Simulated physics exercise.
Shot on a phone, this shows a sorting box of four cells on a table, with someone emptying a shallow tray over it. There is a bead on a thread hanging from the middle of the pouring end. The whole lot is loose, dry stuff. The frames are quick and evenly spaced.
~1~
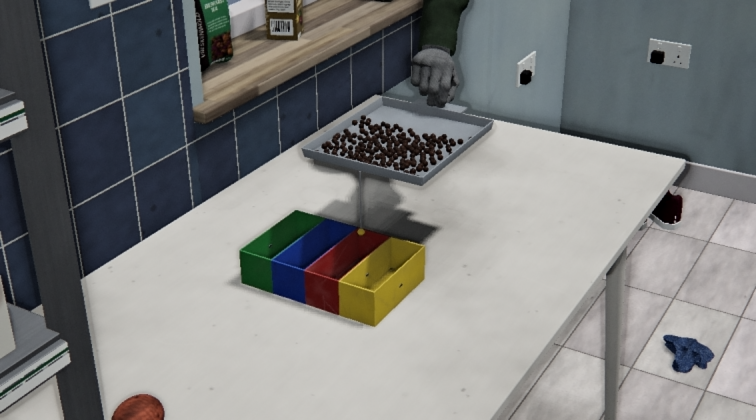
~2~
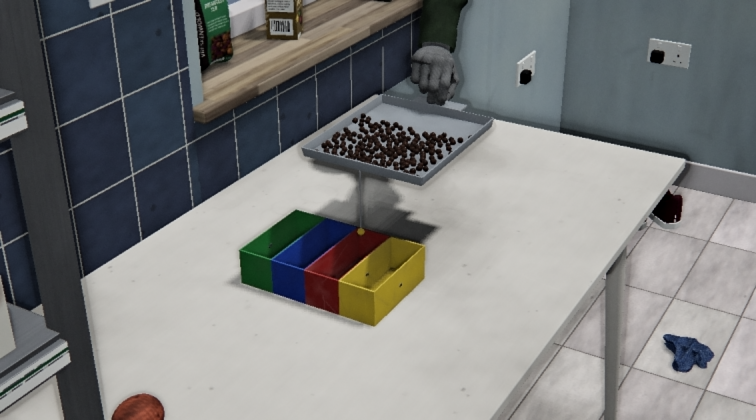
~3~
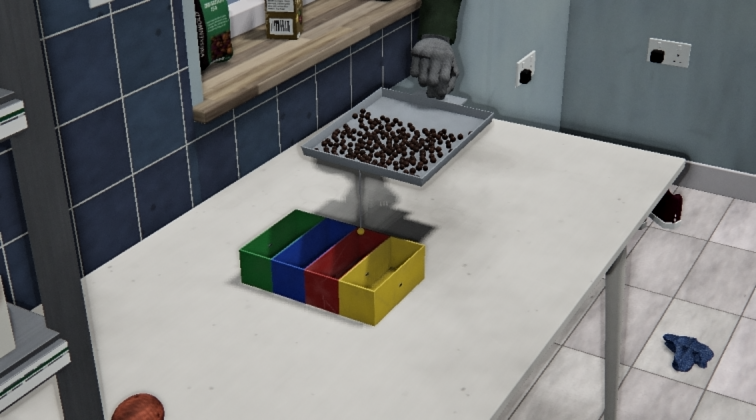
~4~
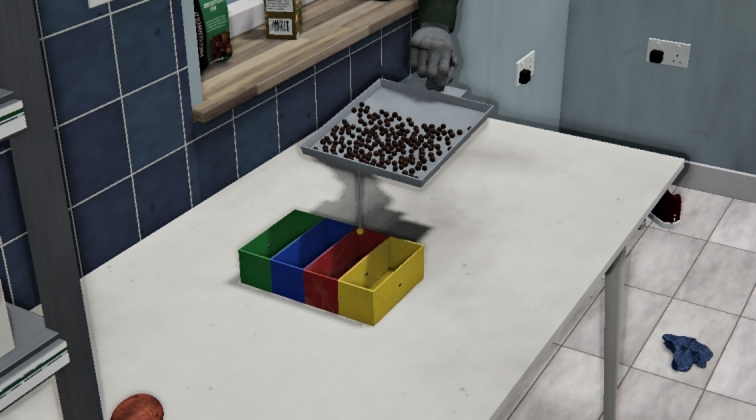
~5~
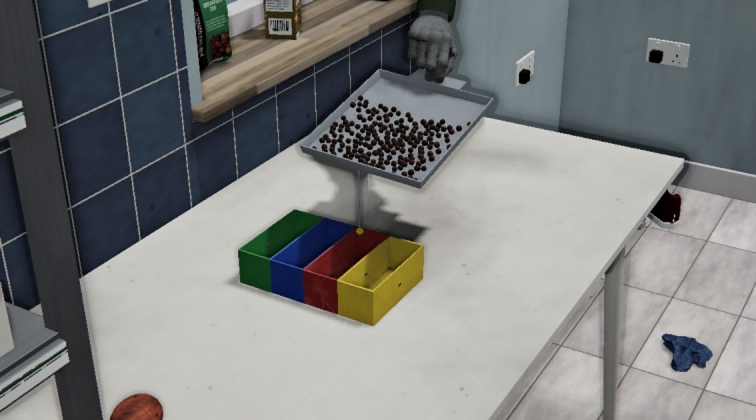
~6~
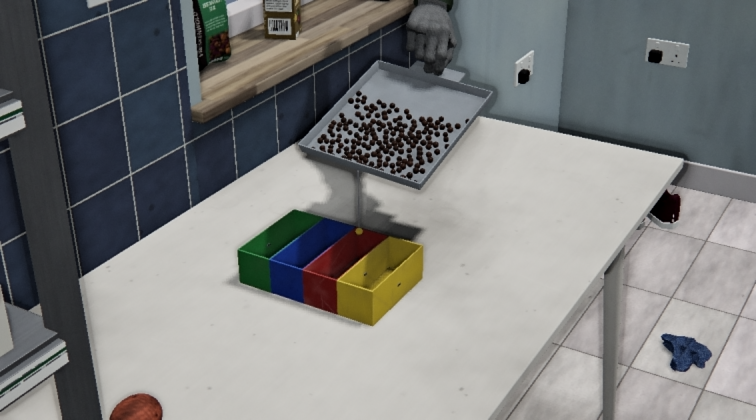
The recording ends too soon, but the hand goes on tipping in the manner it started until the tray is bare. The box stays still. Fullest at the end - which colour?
Yellow cell.
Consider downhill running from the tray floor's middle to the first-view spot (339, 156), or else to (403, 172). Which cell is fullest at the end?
Try 1 - the green one; try 2 - that yellow cell.
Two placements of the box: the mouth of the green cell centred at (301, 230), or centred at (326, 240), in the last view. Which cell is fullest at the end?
Try one goes to the yellow one; try two goes to that red cell.
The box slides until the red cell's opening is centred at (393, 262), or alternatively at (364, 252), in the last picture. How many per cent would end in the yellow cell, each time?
It comes to roughly 20 per cent in one try and roughly 60 per cent in the next.
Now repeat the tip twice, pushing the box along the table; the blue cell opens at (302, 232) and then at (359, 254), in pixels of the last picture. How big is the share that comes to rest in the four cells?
Try 1: Some 30 %; try 2: Some 100 %.
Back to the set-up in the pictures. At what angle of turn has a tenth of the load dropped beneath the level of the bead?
Close to 80 degrees, I reckon.
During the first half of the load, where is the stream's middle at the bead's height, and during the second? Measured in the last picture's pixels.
Earlier portion about (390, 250); later portion about (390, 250).
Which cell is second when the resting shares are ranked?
Red.
Soon after the last picture, tray tipped steeply; all on the tray.
A little later, tray tipped right over; about a quarter on the tray; about a third in the yellow cell; a small part in the red cell; a stray few in the blue cell; about a third falling or outside the box.
Later still, tray tipped past a quarter turn; about half in the yellow cell; a small part in the red cell; a stray few in the blue cell; a stray few in the green cell; about a third falling or outside the box.
By the end, tray tipped past a quarter turn; about half in the yellow cell; a small part in the red cell; a stray few in the blue cell; a stray few in the green cell; about a third outside the box.
